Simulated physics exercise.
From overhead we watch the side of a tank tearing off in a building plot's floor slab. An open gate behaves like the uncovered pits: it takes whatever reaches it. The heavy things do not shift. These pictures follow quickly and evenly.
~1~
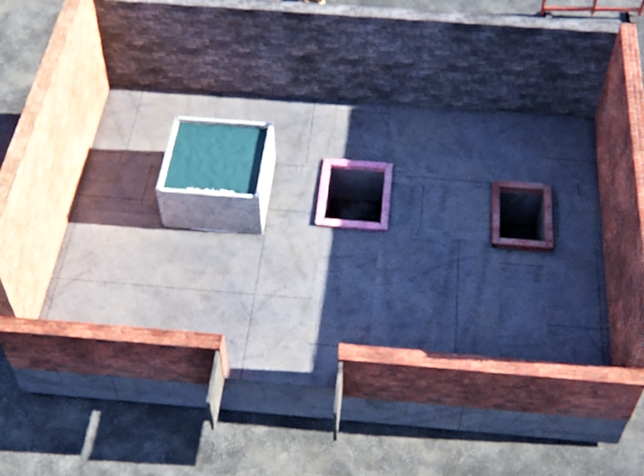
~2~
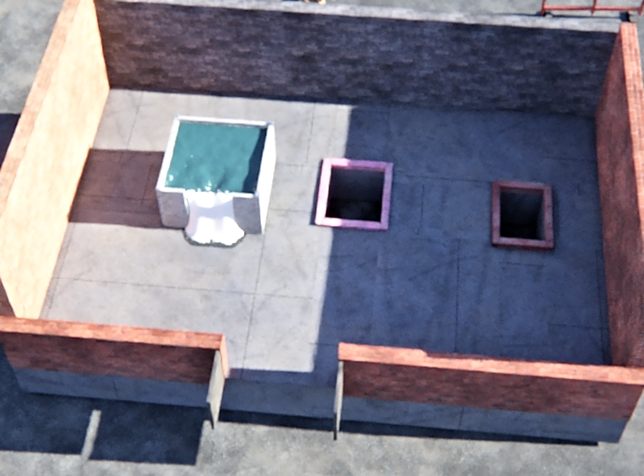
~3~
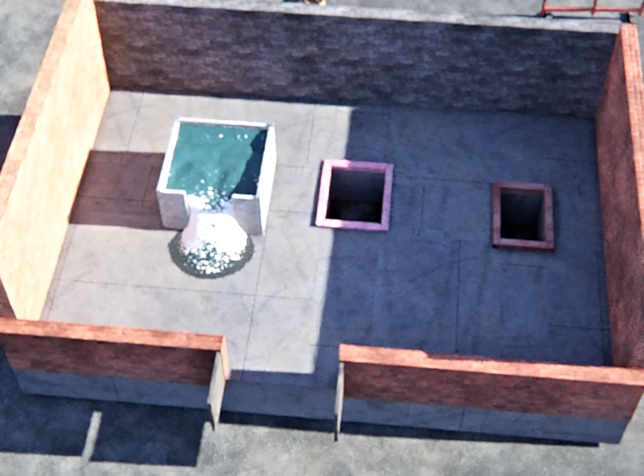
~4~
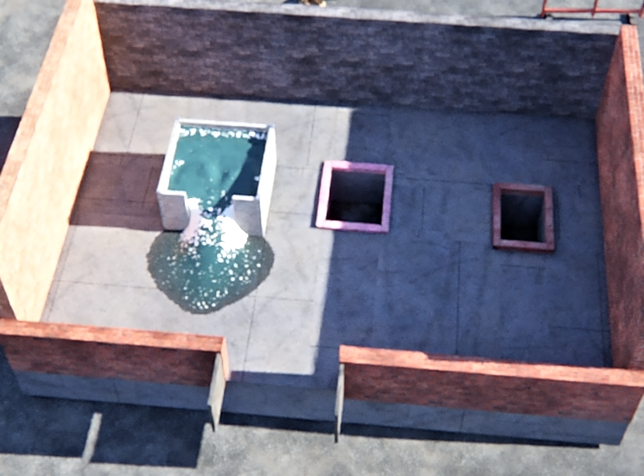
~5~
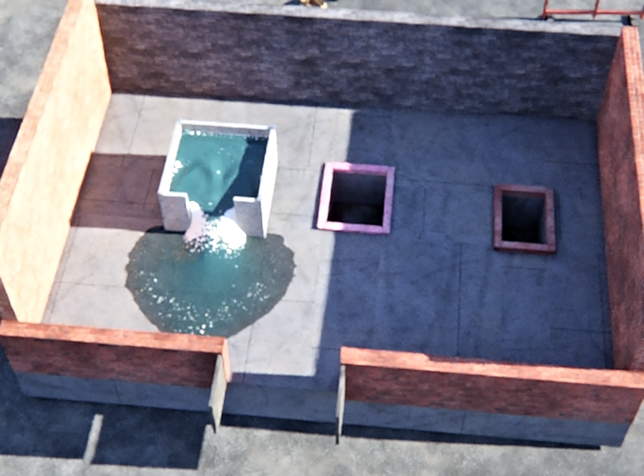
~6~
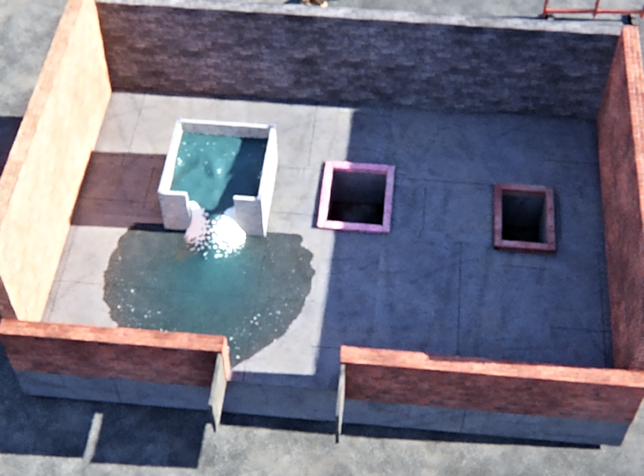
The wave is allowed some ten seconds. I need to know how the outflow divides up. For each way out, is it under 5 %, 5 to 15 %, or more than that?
The gate will get a big slice beyond fifteen per cent. The pink pit will get a thin slice beneath five per cent. The red pit will get a thin slice beneath five per cent.
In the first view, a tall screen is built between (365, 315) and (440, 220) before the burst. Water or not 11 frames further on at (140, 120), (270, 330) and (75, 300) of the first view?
Going one after another, I'd say kept clear of the flood, then reached by the flood, then reached by the flood.
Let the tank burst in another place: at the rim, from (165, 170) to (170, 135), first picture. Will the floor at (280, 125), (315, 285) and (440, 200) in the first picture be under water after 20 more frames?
Listed in order, they come out sitting in a pool, without a puddle and without a puddle.
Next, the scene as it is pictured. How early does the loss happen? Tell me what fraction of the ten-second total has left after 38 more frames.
I'd estimate some 80 per cent.
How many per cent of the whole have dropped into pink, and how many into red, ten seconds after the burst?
Near 0 in a hundred, followed by near 0 in a hundred.
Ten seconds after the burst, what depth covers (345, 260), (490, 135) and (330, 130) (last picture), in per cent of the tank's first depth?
Depths of roughly 2, 0 and 2 per cent.
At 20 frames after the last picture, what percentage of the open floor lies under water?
Roughly 35 percent, I'd say.
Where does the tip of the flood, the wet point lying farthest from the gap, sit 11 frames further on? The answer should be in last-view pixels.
The front's farthest point is close to (457, 385).
A moment on, water covers 25 % of the floor; the gate 3 %, the pink pit 0 %, the red pit 0 %.
Next, water covers 25 % of the floor; the gate 10 %, the pink pit 0 %, the red pit 0 %.
Then, water covers 35 % of the floor; the gate 17 %, the pink pit 0 %, the red pit 0 %.
Later, water covers 50 % of the floor; the gate 25 %, the pink pit 0 %, the red pit 0 %.
In the end, water covers 70 % of the floor; the gate 31 %, the pink pit 0 %, the red pit 0 %.
